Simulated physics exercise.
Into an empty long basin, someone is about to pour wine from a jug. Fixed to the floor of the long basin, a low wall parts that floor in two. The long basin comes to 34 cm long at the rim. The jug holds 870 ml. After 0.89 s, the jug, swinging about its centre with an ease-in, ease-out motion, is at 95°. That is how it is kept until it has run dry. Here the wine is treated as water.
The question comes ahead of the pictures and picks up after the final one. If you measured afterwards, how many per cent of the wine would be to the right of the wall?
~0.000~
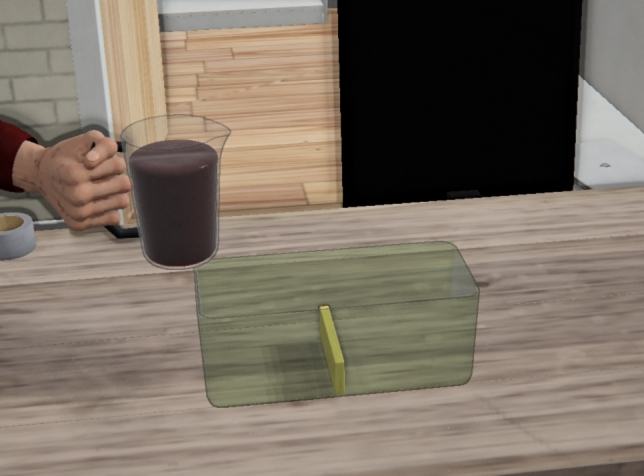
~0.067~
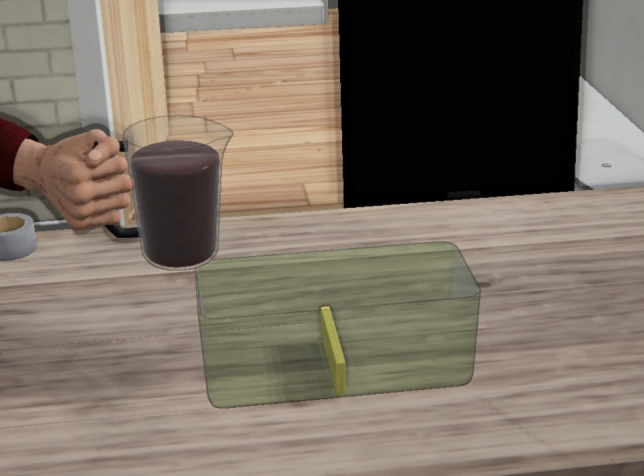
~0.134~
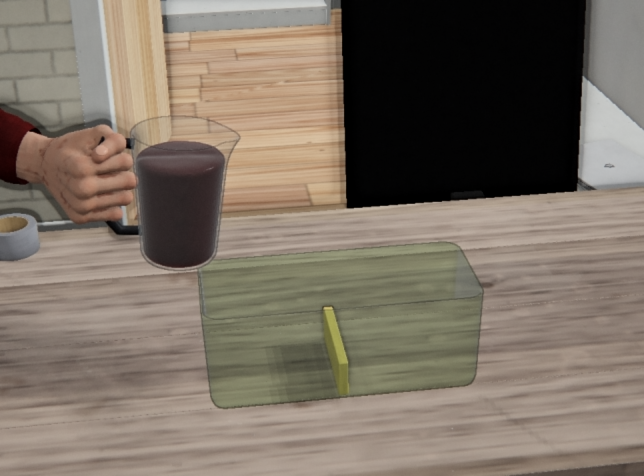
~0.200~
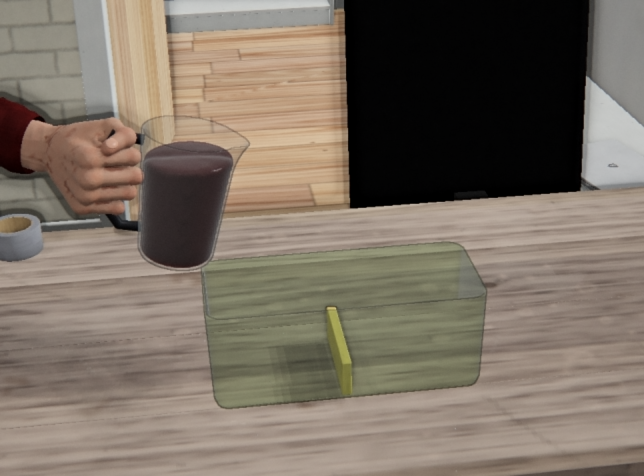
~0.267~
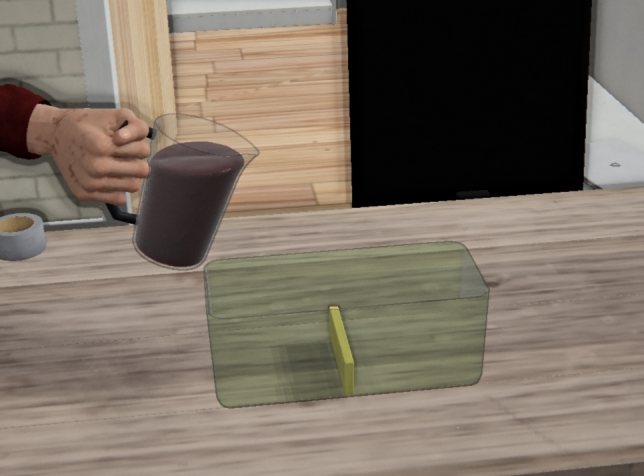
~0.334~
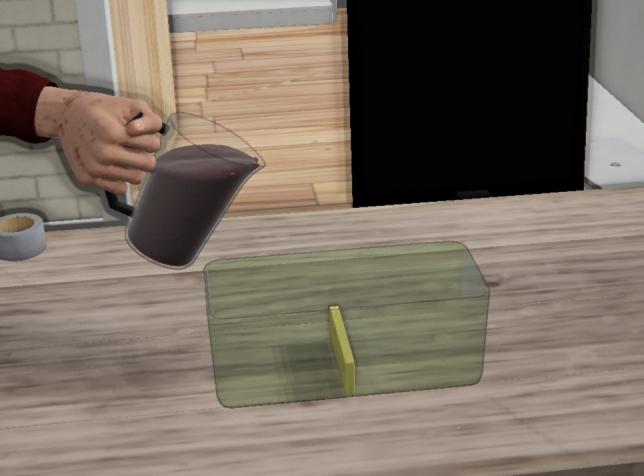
About 24 out of 100.
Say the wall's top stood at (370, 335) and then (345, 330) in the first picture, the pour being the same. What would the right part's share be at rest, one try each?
First try about 10 %, second try about 5 %.
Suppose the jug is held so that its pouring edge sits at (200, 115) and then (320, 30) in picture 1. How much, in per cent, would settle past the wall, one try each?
It comes to 10 per cent, and then 75 per cent.
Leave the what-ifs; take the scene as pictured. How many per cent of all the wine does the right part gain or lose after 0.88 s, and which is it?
It rises by about 12.
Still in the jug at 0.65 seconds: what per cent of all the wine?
Remaining: Near 76 % of the total.
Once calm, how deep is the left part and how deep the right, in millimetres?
Final reading - left some 30 mm, right some 10 mm.
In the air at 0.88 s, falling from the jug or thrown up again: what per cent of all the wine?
16 per cent, roughly.
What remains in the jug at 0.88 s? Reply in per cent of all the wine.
About 36 percent.
By 0.65 s the tilt is 79° and 77 per cent is still to pour, 6 is left of the wall and 1 right of it.
By 0.88 s the tilt is 95° and 36 per cent is still to pour, 35 is left of the wall and 12 right of it.
By 1.13 s the tilt is 95° and 11 per cent is still to pour, 60 is left of the wall and 23 right of it.
By 1.39 s the tilt is 95° and 2 per cent is still to pour, 72 is left of the wall and 24 right of it.
At rest 75 per cent lies left of the wall, 24 right of it and 1 outside.
